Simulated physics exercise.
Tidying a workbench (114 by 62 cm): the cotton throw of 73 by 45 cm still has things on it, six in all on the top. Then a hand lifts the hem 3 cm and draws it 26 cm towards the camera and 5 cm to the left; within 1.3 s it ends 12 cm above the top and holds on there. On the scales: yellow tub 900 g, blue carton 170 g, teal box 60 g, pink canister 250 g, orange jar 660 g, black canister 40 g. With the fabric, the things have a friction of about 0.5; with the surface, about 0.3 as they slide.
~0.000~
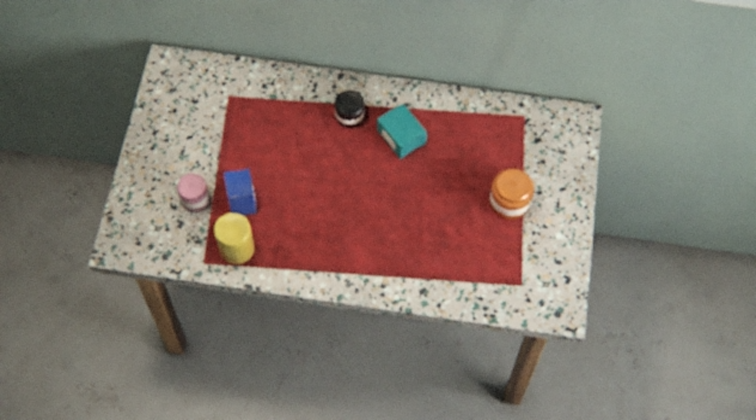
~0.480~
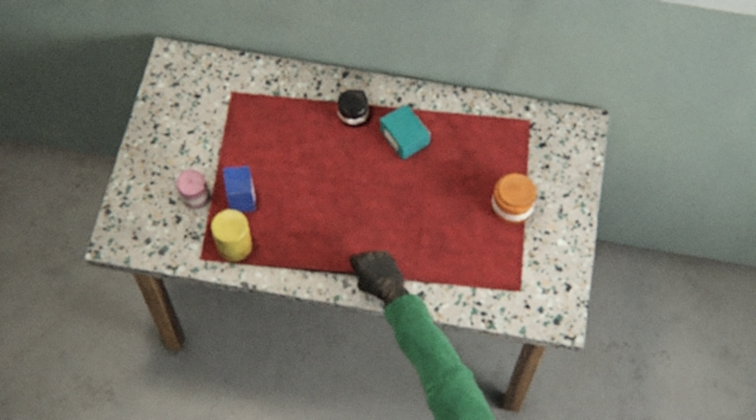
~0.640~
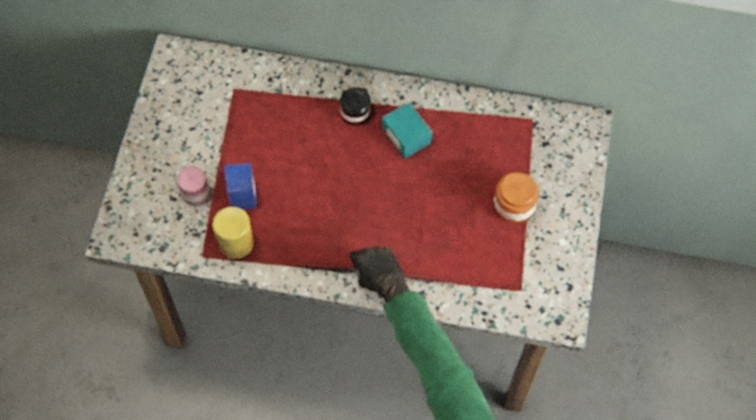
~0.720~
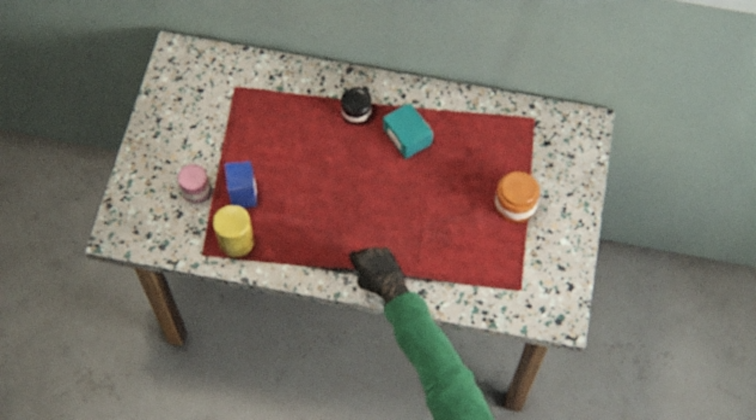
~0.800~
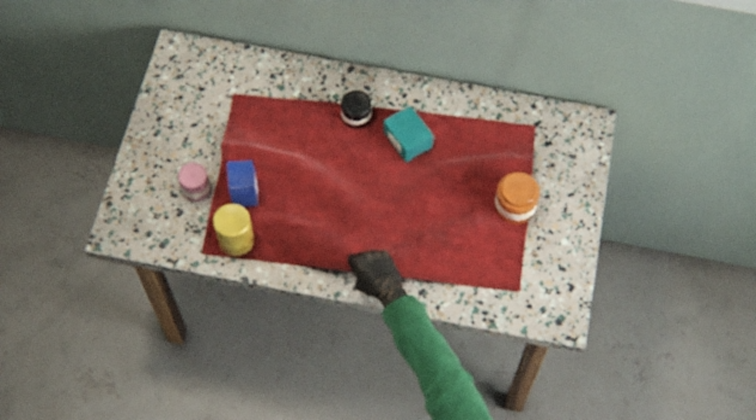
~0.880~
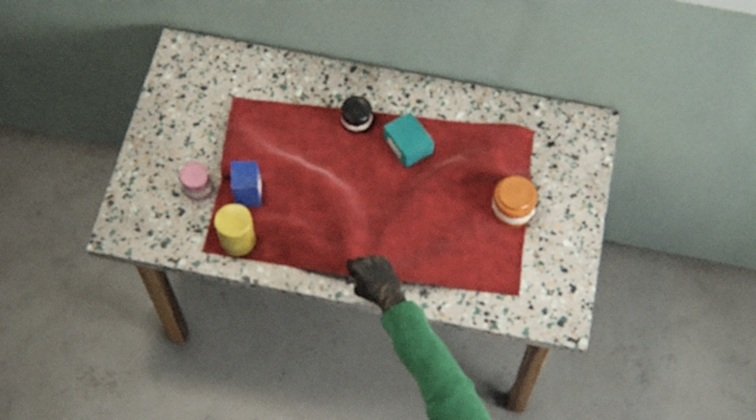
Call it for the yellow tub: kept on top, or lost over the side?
Lost over the side.
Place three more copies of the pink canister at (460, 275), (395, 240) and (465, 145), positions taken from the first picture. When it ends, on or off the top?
First leaves the top, second keeps its place, third keeps its place.
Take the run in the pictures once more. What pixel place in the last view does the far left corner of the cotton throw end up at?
(298, 165) or thereabouts.
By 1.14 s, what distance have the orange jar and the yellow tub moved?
Roughly orange jar 10 cm and yellow tub 2 cm.
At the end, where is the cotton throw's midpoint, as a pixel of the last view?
About (329, 289).
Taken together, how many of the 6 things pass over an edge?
The count is 1.
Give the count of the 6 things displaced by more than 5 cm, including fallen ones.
The count is 5.
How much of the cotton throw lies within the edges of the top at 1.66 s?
I'd say close to 75 per cent of it.
After 1.1 s, 100 % of the cotton throw is still over the top; yellow tub 1 cm off its start, teal box 11 cm off its start, black canister 10 cm off its start.
After 1.4 s, 90 % of the cotton throw is still over the top; yellow tub 6 cm off its start, teal box 19 cm off its start, black canister 18 cm off its start.
After 1.7 s, 75 % of the cotton throw is still over the top; yellow tub 11 cm off its start at (256, 261), teal box 26 cm off its start at (374, 216), black canister 25 cm off its start at (336, 187).
After 1.9 s, 70 % of the cotton throw is still over the top; yellow tub 17 cm off its start, teal box 29 cm off its start, orange jar 28 cm off its start.
After 3.5 s, 65 % of the cotton throw is still over the top; yellow tub over the edge, teal box 29 cm off its start at (365, 225), orange jar 28 cm off its start at (445, 277), black canister on its side, 25 cm off its start at (355, 196).
